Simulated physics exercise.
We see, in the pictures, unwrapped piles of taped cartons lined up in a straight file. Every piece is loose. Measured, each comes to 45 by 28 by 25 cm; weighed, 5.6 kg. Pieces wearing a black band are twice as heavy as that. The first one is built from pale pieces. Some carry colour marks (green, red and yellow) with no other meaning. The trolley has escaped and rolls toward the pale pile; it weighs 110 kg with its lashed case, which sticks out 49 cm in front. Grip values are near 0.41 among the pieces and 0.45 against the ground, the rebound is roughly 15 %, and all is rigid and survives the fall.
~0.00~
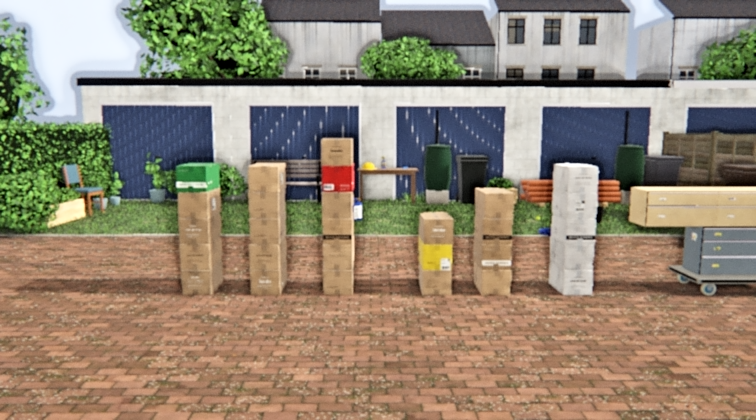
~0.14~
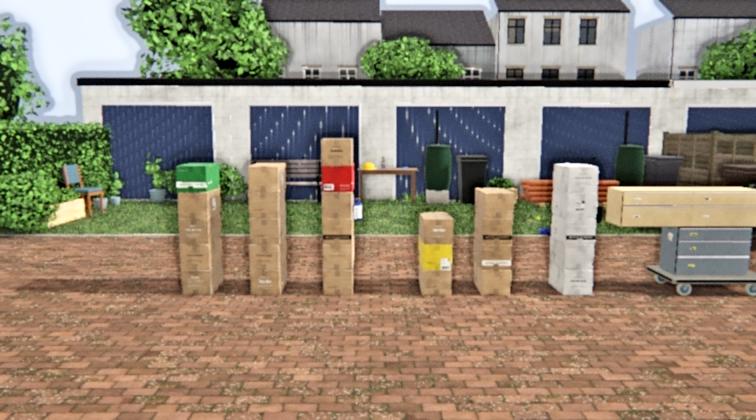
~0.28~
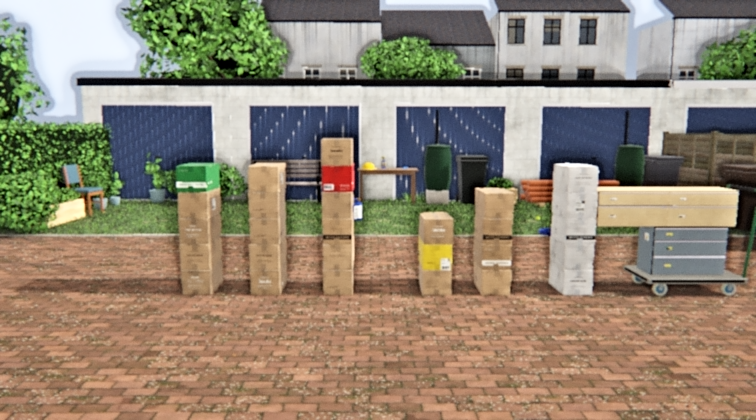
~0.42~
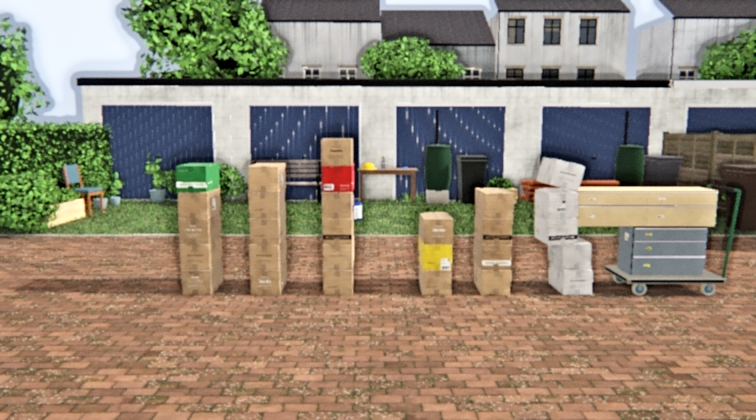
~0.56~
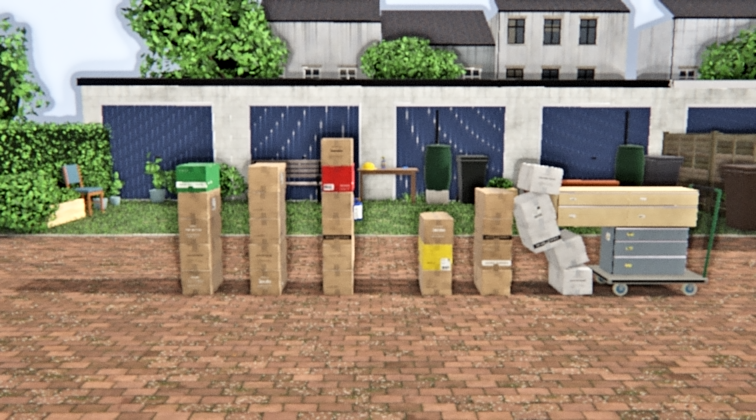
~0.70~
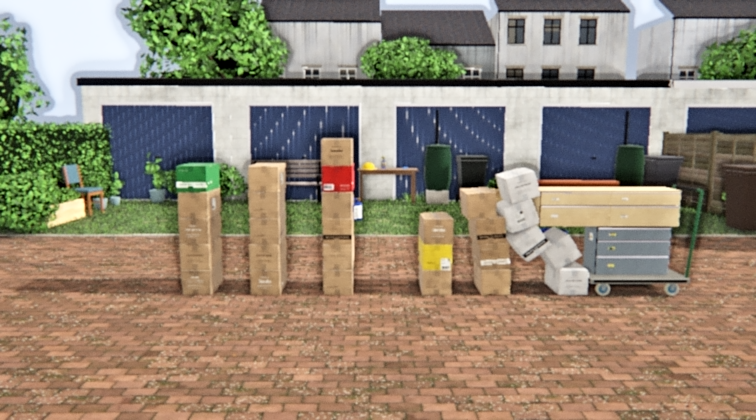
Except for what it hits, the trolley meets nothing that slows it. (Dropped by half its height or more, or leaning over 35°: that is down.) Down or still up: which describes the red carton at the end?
The piece endures.
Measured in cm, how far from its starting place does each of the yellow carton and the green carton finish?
The yellow one ends 50 cm from its start and the green one 0 cm.
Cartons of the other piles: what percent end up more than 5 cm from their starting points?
It works out to 45 percent.
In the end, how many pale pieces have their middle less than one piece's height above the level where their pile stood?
That makes 1 in all.
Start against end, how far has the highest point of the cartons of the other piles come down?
I'd put it at around 0 cm.
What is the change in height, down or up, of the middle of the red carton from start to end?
0 cm lower.
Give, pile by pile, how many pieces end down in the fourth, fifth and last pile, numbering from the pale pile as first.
Pieces by pile: Fourth 0, fifth 0, last 0.
Around 0.86 s, 3 of the pale pile down; none of the 23 other cartons down, 4 disturbed; red carton unmoved.
Around 1.12 s, 4 of the pale pile down; 2 of the 23 other cartons down; red carton unmoved; yellow carton tipped 15°.
Around 2.62 s, 4 of the pale pile down; 6 of the 23 other cartons down; red carton displaced 46 mm; yellow carton tipped 56°, 19 cm lower.
Finally (6.1 s), 4 of the pale pile down; 6 of the 23 other cartons down; red carton displaced 54 mm; yellow carton tipped 56°, 19 cm lower; green carton unmoved. Seen by the last camera, middles, red carton near (333, 177), yellow carton near (385, 271).
